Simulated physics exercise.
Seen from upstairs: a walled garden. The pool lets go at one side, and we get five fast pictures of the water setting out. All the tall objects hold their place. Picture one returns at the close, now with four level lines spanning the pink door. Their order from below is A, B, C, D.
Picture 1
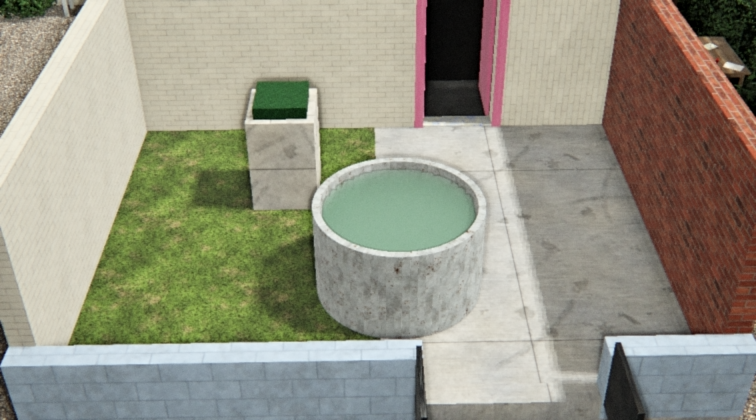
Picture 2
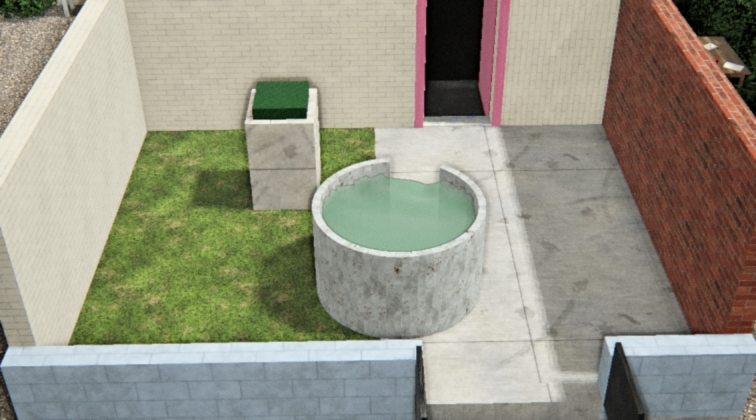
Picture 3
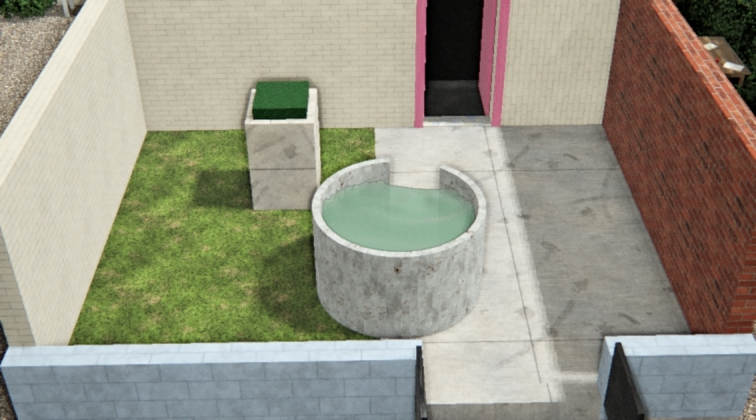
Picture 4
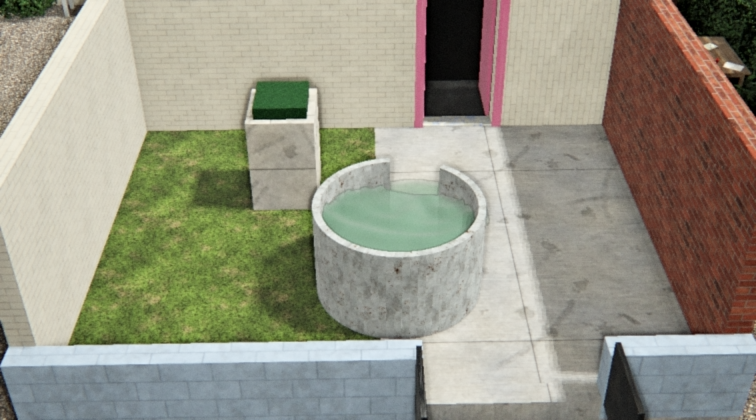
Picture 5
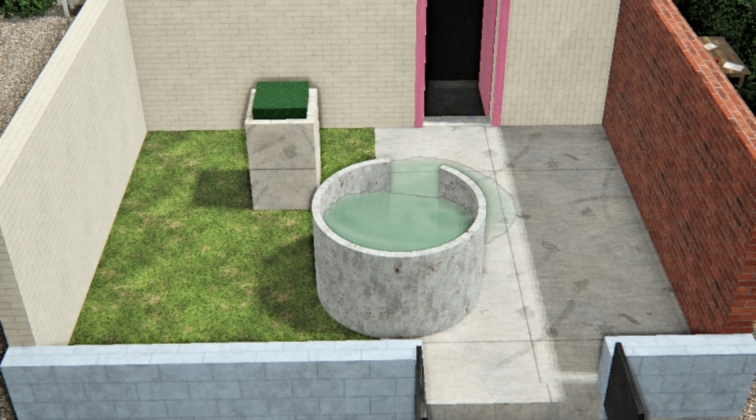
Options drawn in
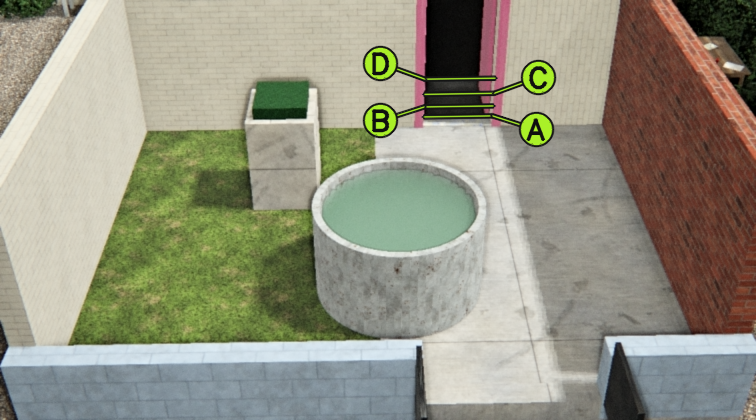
A walled garden with grass on the left and pale paving on the right is seen from above, from a camera that stays still. A round grey stone pool of green water sits near the middle, with a hedge-topped planter behind it to the left, a pink-framed doorway at the back and a red brick wall at right. A gap opens in the pool's far rim, the water level inside lowers, and a thin, clear green sheet spreads over the paving behind and to the right.
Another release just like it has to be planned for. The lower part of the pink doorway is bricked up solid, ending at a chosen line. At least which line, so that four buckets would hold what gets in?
Use line B.
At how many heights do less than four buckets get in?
Three.
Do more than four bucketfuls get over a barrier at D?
No, not at all.
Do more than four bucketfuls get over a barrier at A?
Yes, that goes wrong.
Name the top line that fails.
A.
On the marked copy, A at (458, 116); B at (458, 106); C at (459, 93); D at (460, 78); from the bottom up A, B, C, D.
For line A, about 9 bucketfuls get in.
For line B, a splash gets over, under a bucket.
For line C, nothing gets over.
For line D, nothing gets over.
